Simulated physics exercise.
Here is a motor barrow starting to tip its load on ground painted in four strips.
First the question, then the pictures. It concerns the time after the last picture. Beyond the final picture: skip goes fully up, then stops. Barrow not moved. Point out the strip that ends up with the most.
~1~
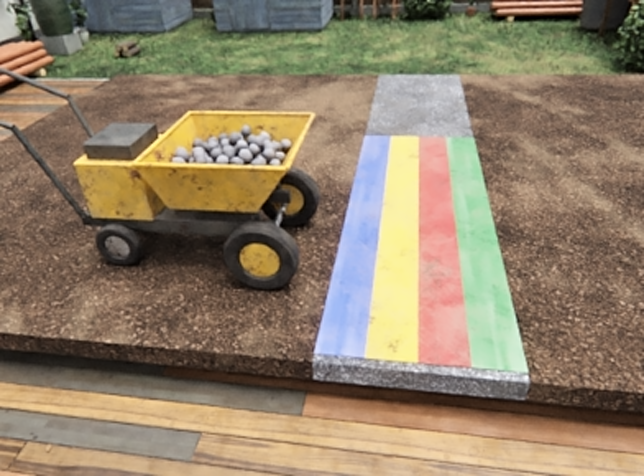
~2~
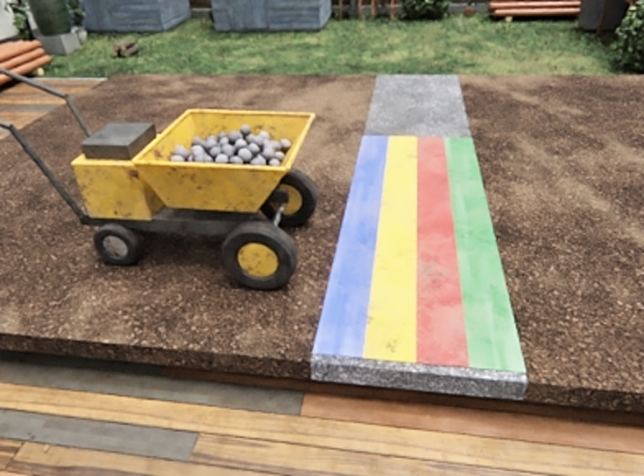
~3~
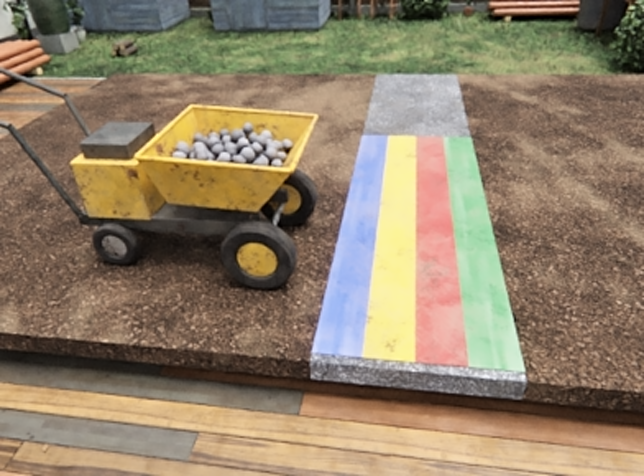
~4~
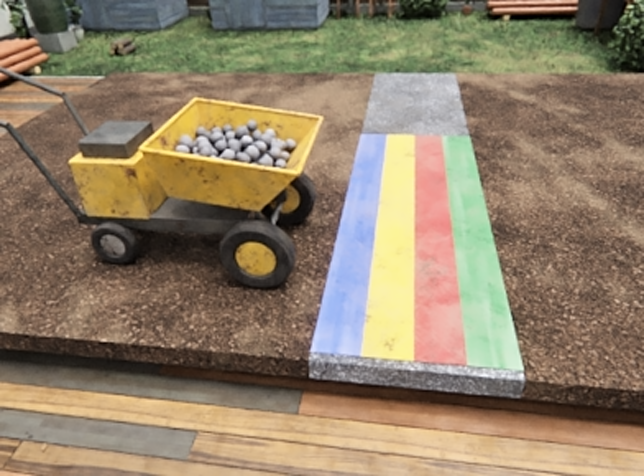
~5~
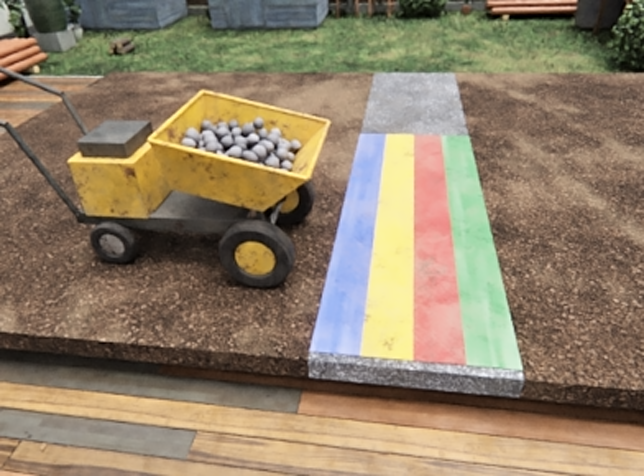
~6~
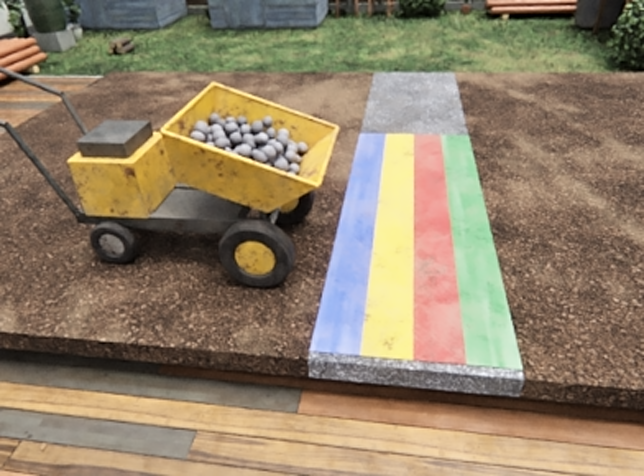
The yellow one ends up with the most.
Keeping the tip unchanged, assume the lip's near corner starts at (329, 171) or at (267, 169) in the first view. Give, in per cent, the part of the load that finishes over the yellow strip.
Estimates, in order: 10 % then 40 %.
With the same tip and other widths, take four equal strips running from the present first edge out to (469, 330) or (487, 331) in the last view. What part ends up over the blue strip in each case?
I'd say about 0 % for the first and about 0 % for the second.
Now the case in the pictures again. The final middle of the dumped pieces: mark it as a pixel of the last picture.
Roughly at (406, 250).
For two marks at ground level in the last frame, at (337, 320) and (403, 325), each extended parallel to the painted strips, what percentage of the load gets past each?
That's 70 in a hundred for the first and 40 in a hundred for the second.
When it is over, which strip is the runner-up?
Rank 2: Red.
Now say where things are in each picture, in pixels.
In the first frame, lip of the skip at (286, 169), level; top of the load at (229, 153), round cobbles; blue strip at (346, 318); yellow strip at (393, 322); red strip at (442, 326); green strip at (493, 329).
In the second frame, lip of the skip at (286, 170), level; top of the load at (228, 152).
In the third frame, lip of the skip at (291, 171), tipped barely; top of the load at (230, 150).
In the fourth frame, lip of the skip at (298, 174), tipped a little; top of the load at (234, 146).
In the fifth frame, lip of the skip at (307, 179), tipped a little; top of the load at (227, 142).
In the sixth frame, lip of the skip at (318, 186), tipped clearly; top of the load at (216, 132); blue strip at (341, 315); yellow strip at (389, 319); red strip at (437, 323); green strip at (488, 327).
Soon after the last picture, skip tipped steeply; all in the skip.
A little later, skip tipped right over; most in the skip; a stray few over the blue strip; about a quarter over the yellow strip.
Later still, skip tipped right over; about a quarter in the skip; about a third over the yellow strip; about a quarter over the red strip; a small part over the green strip.
At rest, skip tipped right over; about a quarter in the skip; a stray few over the blue strip; about a third over the yellow strip; about a quarter over the red strip; a small part over the green strip; a stray few off the paint.
